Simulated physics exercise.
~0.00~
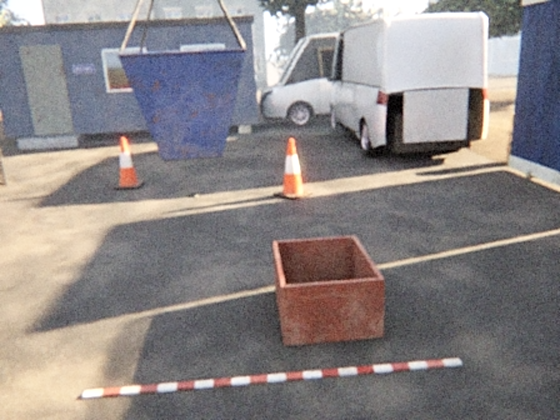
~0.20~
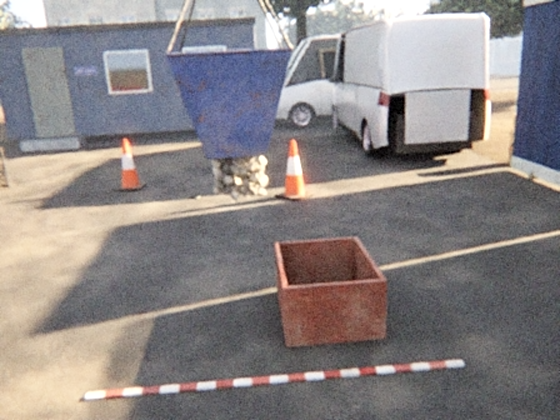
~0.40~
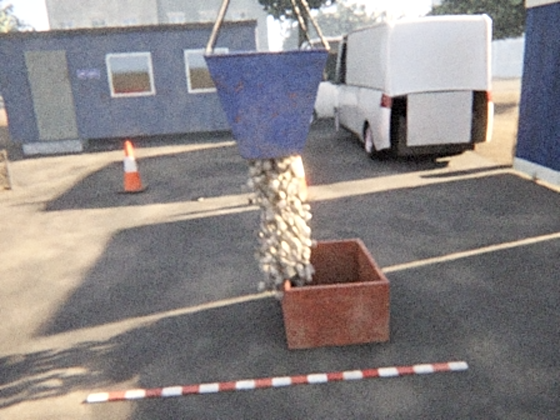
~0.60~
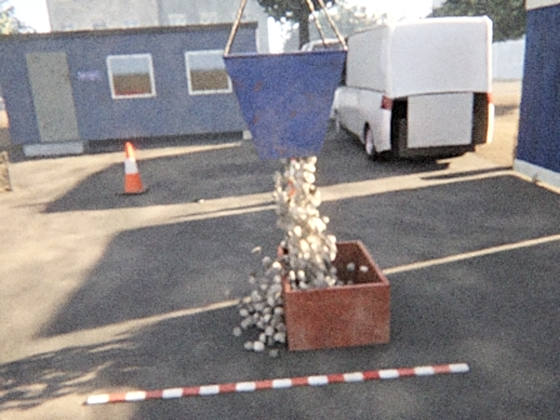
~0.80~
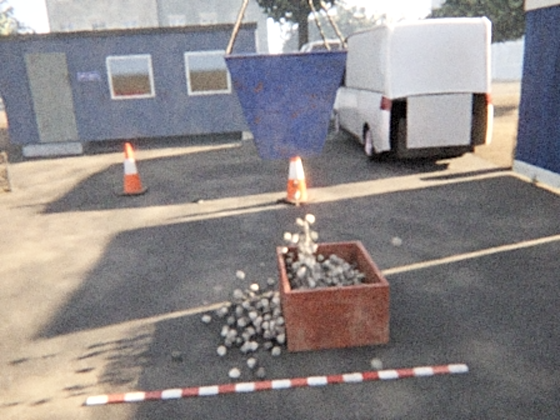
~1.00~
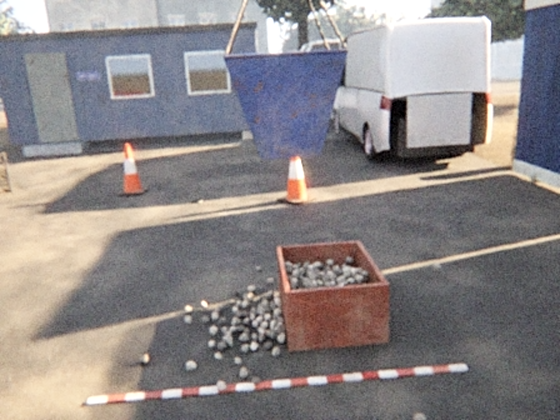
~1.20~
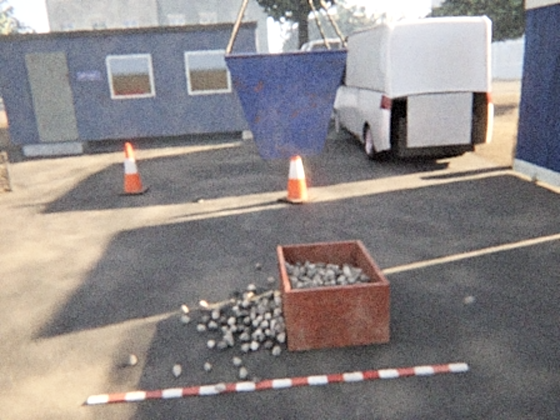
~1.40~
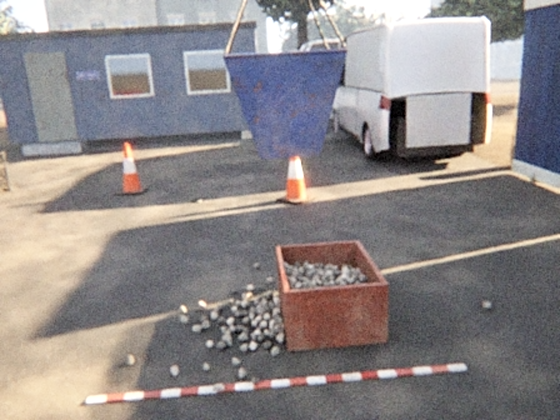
A blue skip hanging from slings glides to the right across a paved yard, where a white van, orange cones and a blue cabin stand behind an open reddish bin and a striped staff. Grey stones begin pouring from its bottom before it reaches the bin. The stream falls around the bin's left edge, some stones dropping inside and others landing on the ground beside it. The skip stops over the bin as the last stones tumble out, a few bouncing and rolling away. It hangs empty while most of the load rests in the bin, with a loose scatter lying to its left.
